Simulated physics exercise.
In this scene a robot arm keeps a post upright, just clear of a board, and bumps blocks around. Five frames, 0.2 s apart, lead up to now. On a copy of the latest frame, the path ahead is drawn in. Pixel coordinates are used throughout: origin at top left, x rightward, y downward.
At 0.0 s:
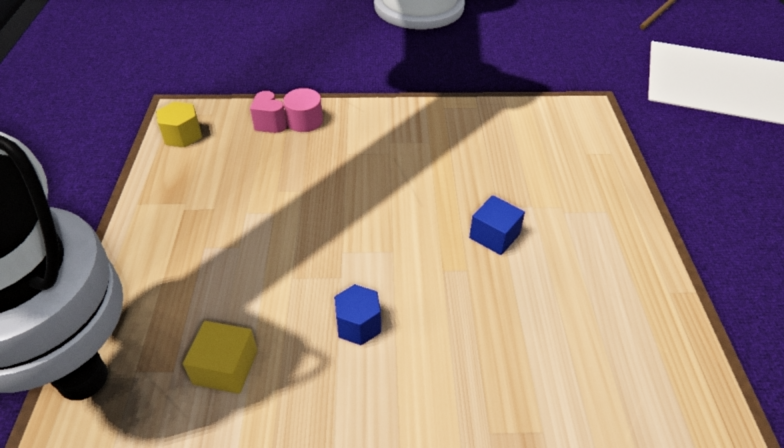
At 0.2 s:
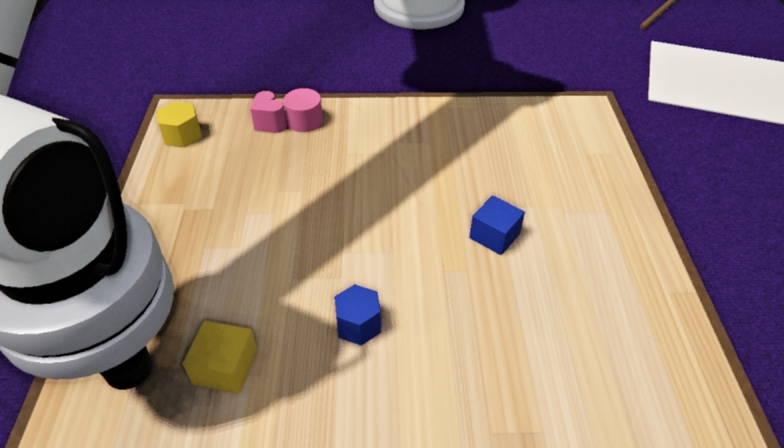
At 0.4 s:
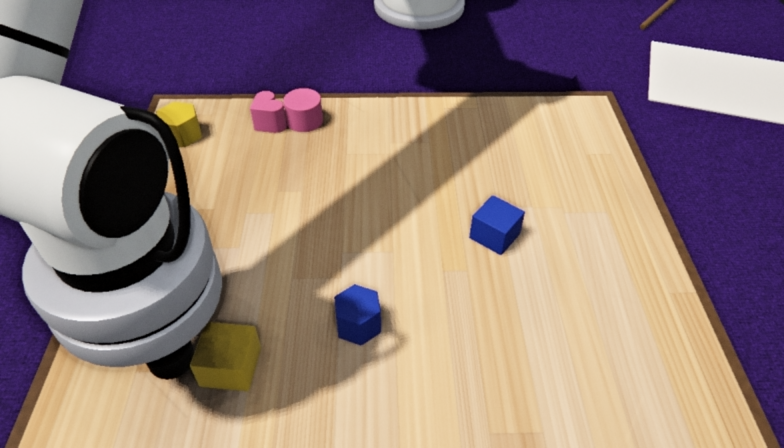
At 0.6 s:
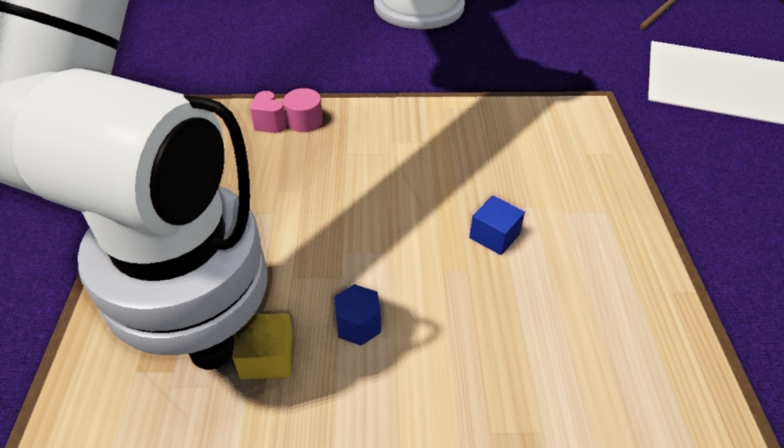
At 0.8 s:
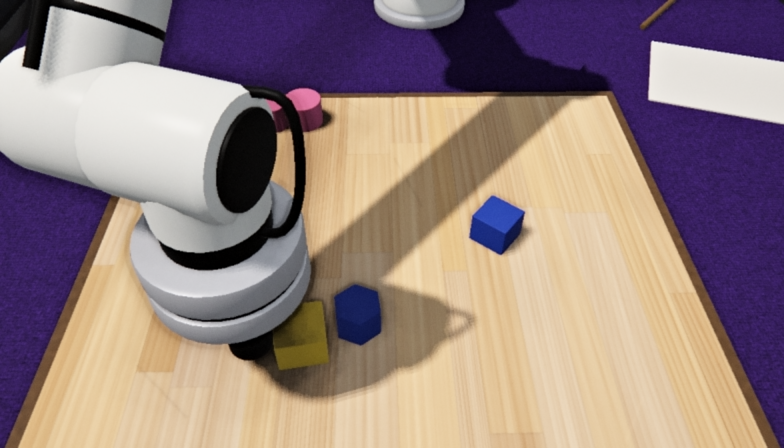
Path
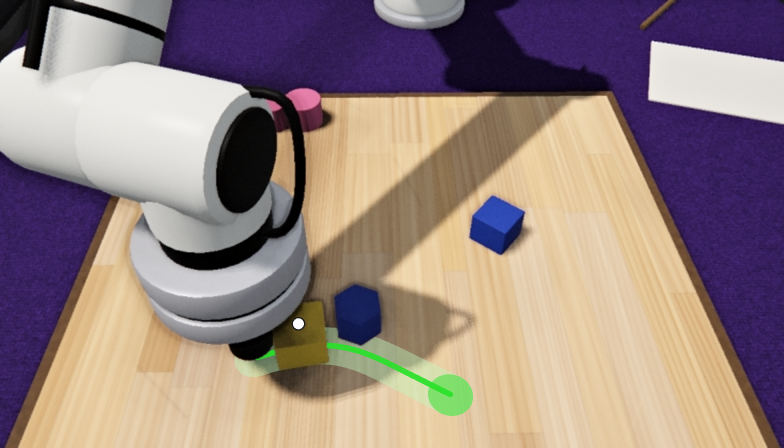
A white and grey robot arm with a black post beneath it moves in from the left over a pale wooden board on purple cloth, seen from above by a still camera. Two blue blocks sit near the middle and right, a yellow block lies at lower left, and smaller yellow and pink pieces line the far edge. The post meets the larger yellow block and pushes it rightward, close to the nearer blue block, which stays put.
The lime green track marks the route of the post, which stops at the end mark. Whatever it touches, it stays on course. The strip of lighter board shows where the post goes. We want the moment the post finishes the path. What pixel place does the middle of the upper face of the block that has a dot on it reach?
I'd expect the centre of its top face to be at (420, 310).
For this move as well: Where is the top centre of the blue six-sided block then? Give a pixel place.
Answer: (429, 272).
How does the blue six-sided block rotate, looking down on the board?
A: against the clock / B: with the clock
A.
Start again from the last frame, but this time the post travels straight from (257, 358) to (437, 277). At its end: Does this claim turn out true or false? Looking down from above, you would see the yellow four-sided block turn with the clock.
True
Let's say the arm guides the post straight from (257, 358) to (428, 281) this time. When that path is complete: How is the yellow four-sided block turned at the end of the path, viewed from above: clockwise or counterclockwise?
It spins clockwise.
The line goes from (257, 358) over (324, 345) and (388, 363) to (451, 395); the dot is on the yellow four-sided block.
The first path, step by step. One third of the way, post at (324, 330); yellow four-sided block at (366, 307), turned 15° anticlockwise; blue six-sided block at (405, 285), turned 15° anticlockwise.
Two thirds of the way, post at (390, 349); yellow four-sided block at (419, 310), turned 60° anticlockwise; blue six-sided block at (429, 272), turned 55° anticlockwise.
At the end, post at (453, 380); yellow four-sided block at (420, 310), turned 60° anticlockwise; blue six-sided block at (429, 272), turned 55° anticlockwise.
